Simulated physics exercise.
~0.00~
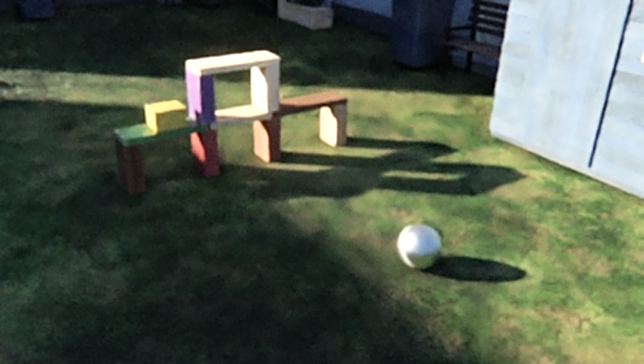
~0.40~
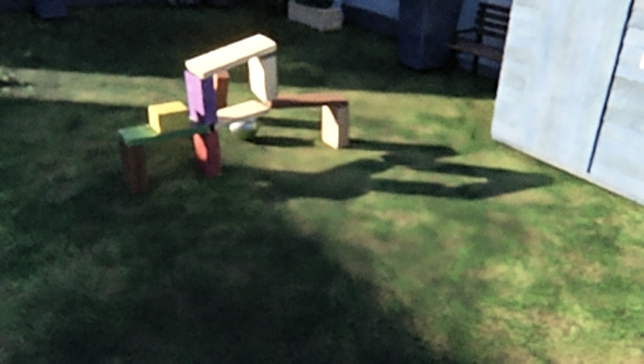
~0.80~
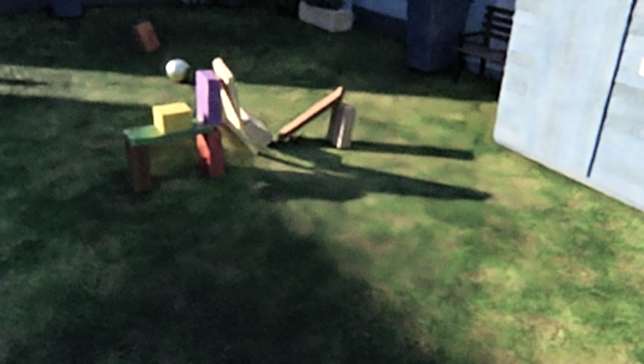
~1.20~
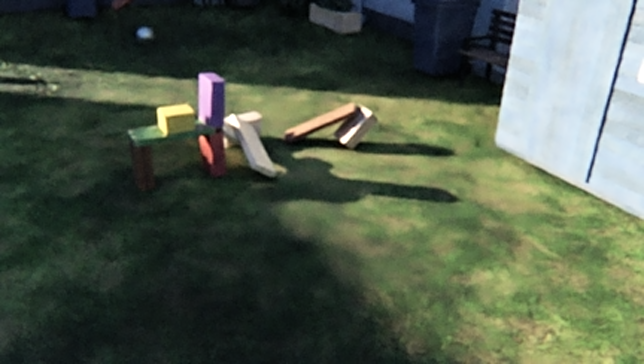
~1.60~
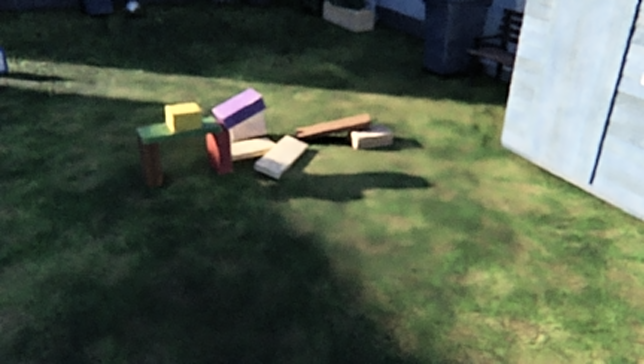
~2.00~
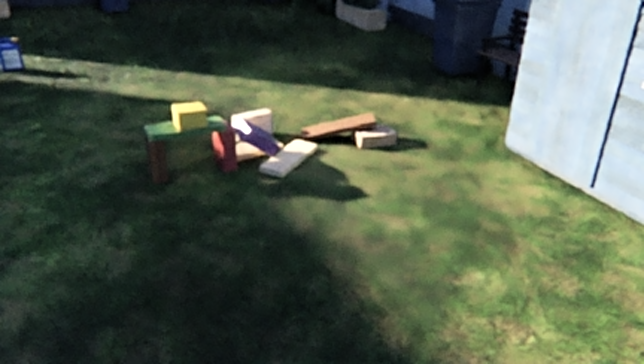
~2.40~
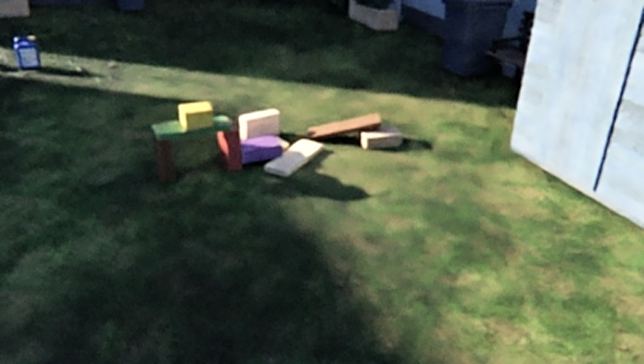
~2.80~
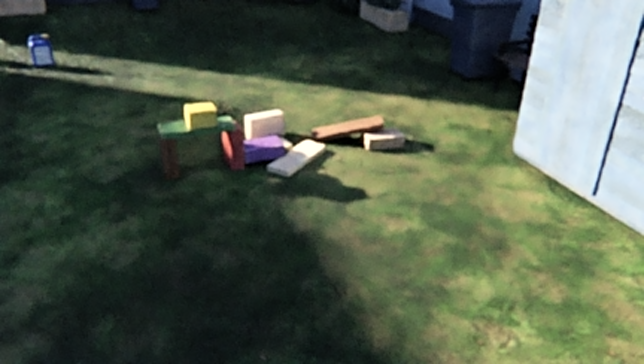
At first, a silvery ball sits on a sunlit lawn in front of a small two-storey structure of loose wooden blocks, with a yellow block on a green plank at its left. The ball shoots away to the left and in under the structure, knocking out a reddish-brown post. As ball and post fly off toward the back, the pale top plank drops and the brown plank on the right tilts down. The purple post stands briefly, then topples onto the fallen pieces. Finally the rubble lies still, while the green plank stays up with the yellow block on top.
